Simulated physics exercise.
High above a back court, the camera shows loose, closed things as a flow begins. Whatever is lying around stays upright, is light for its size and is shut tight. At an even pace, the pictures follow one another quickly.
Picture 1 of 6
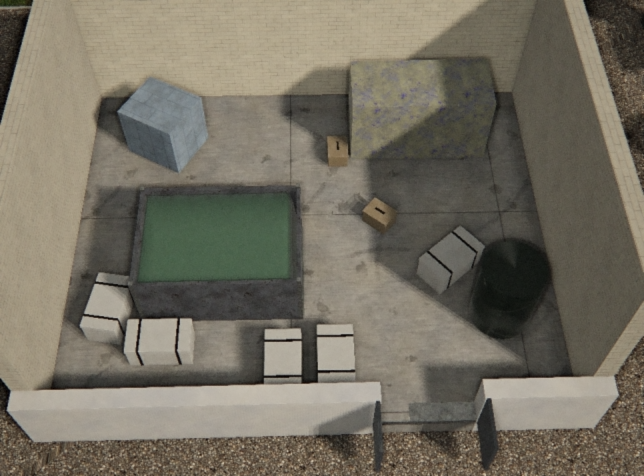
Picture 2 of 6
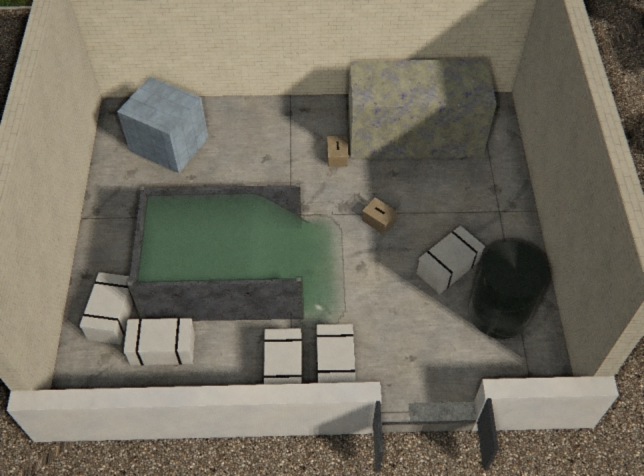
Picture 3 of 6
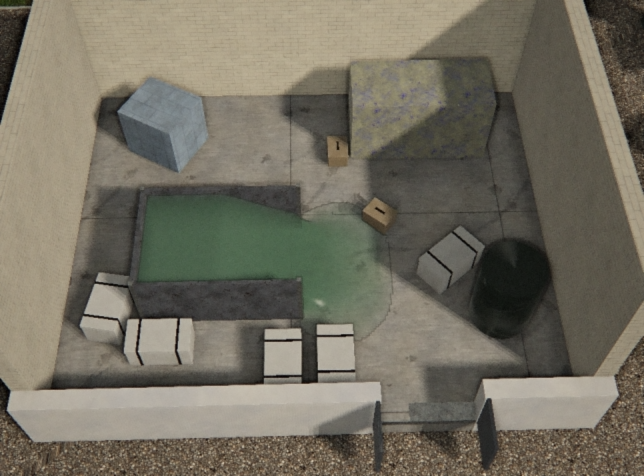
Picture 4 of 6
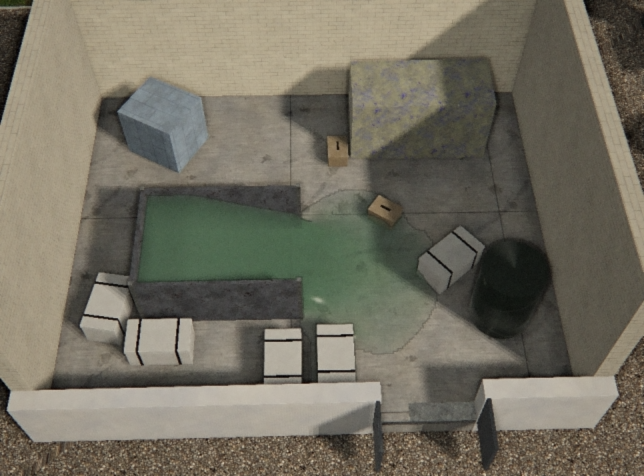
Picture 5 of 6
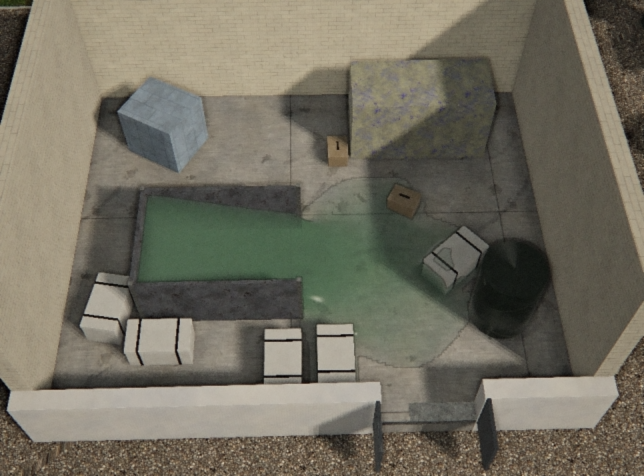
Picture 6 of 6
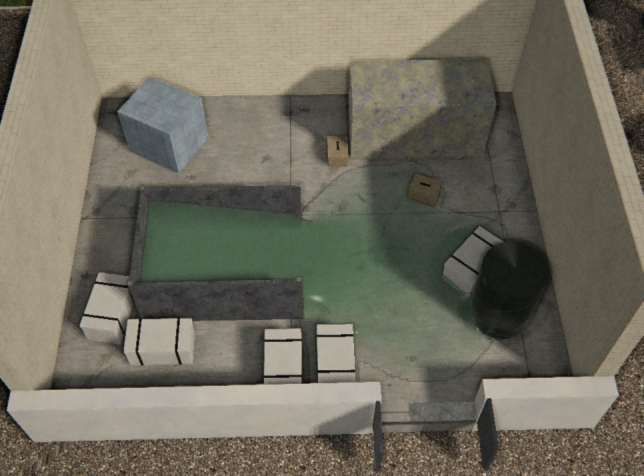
A walled back court with a bare grey floor is seen from high above by a still camera. A green pool in a dark-rimmed tank sits at left among four white strapped boxes and a blue-grey block, with two small tan boxes, another white box, a dark round container and a mottled block to the right. Green liquid pours from the tank's right side and spreads rightward, shifting first the nearer tan box, then the right-hand white one, a short way right.
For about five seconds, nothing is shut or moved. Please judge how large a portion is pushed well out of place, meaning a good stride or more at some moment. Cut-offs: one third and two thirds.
Between one third and two thirds.
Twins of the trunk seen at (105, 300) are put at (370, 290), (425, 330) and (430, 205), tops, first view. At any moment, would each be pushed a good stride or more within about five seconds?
In order: Shoved clear, shoved clear, then shoved clear.
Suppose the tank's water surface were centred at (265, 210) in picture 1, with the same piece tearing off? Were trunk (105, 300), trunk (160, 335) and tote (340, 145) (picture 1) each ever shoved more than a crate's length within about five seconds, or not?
Taking them in turn: Kept near its start; kept near its start; got sent well off.
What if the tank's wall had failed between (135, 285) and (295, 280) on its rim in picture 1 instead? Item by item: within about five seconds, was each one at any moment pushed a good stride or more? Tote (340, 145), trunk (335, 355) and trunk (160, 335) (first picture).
Falls short, travels that far, travels that far.
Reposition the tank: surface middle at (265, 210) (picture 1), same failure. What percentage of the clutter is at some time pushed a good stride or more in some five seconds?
Estimate: Around 60 per cent of them.
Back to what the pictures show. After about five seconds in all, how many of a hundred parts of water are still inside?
90 %.
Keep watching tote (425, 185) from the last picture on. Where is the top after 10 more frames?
(498, 94), roughly.
A moment on, 2 of 7 are well off their spots; 0 afloat.
Next, 2 of 7 are well off their spots; 2 afloat.
Later, 2 of 7 are well off their spots; 2 afloat.
In the end, 3 of 7 are well off their spots, and 3 have been at some point; 3 afloat.
